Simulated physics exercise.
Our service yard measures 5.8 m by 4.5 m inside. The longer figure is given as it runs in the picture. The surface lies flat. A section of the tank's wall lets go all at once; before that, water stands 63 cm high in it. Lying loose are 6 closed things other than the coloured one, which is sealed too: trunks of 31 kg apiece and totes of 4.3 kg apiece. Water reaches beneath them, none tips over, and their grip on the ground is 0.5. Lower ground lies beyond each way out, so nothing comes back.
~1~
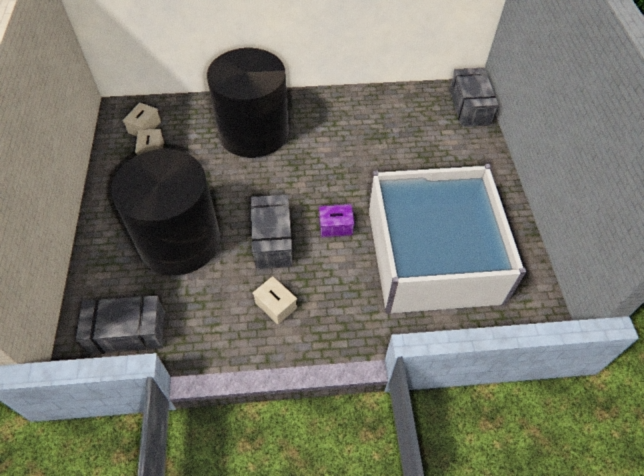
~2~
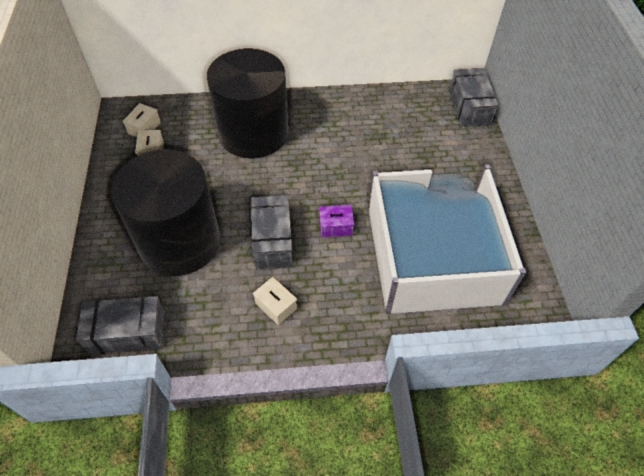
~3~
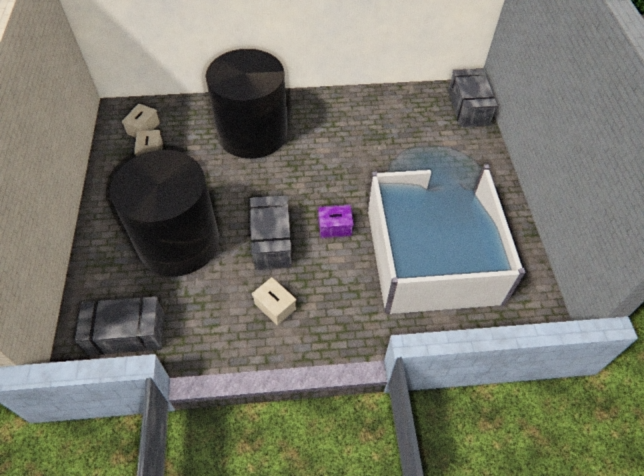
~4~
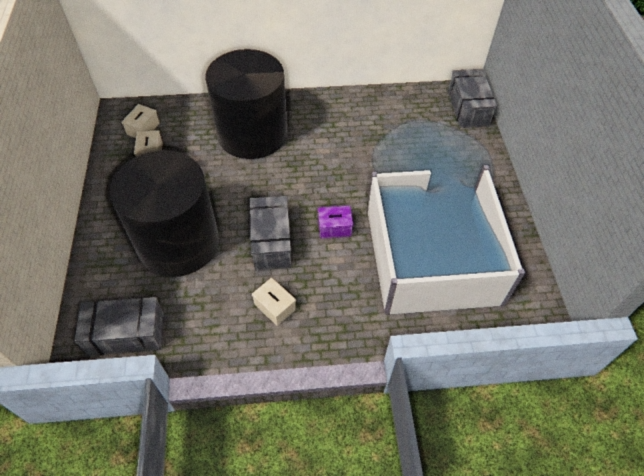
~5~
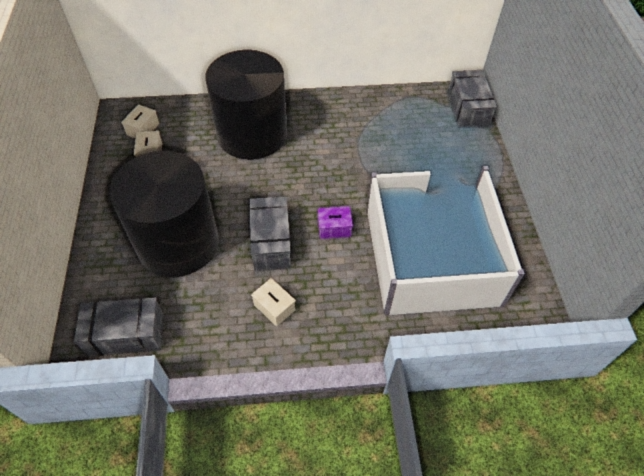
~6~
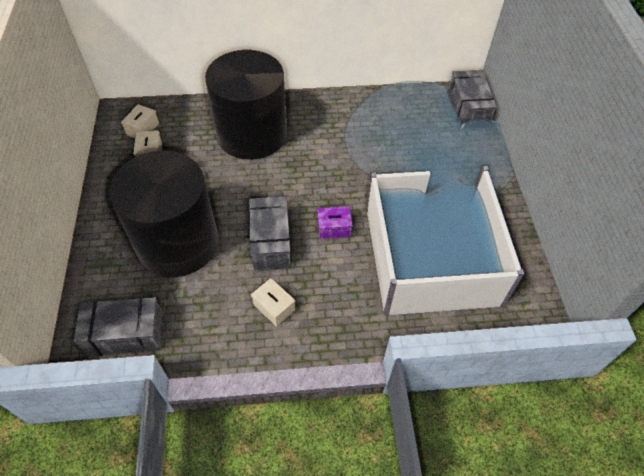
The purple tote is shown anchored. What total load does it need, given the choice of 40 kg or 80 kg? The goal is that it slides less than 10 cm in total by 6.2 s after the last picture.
I expect the lighter figure to be plenty.
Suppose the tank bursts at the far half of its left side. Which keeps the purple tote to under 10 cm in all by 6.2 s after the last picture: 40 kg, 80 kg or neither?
So only the heavier pick.
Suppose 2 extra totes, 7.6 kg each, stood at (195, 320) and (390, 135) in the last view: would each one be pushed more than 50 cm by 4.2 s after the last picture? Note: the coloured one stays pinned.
Taking them as listed: Not beyond and beyond.
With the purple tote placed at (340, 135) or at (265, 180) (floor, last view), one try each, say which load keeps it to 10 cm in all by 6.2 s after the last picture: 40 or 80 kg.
In that order: The lighter suffices; the lighter suffices.
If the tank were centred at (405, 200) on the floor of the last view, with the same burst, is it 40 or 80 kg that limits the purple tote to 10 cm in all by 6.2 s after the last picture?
For that case: Lighter one suffices.
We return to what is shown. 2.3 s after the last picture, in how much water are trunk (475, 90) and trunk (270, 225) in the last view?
Close to 15 and 0 centimetres.
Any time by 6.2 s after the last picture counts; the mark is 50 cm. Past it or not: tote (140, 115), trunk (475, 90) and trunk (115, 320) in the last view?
So, going through them in order, it's beyond, beyond and not beyond.
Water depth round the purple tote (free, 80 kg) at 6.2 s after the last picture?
4 cm, roughly.
Then, 0.6 s after the last picture the purple tote would be 0 cm from its start with 40 kg and 0 cm from its start with 80 kg; 0 cm of water round it then.
Then, 2.3 s after the last picture the purple tote would be 0 cm from its start with 40 kg and 0 cm from its start with 80 kg; 0 cm of water round it then.
Then, 4.2 s after the last picture the purple tote would be 0 cm from its start with 40 kg and 0 cm from its start with 80 kg; 3 cm of water round it then.
Then, 6.2 s after the last picture the purple tote would be 0 cm from its start with 40 kg and 0 cm from its start with 80 kg; 4 cm of water round it then.
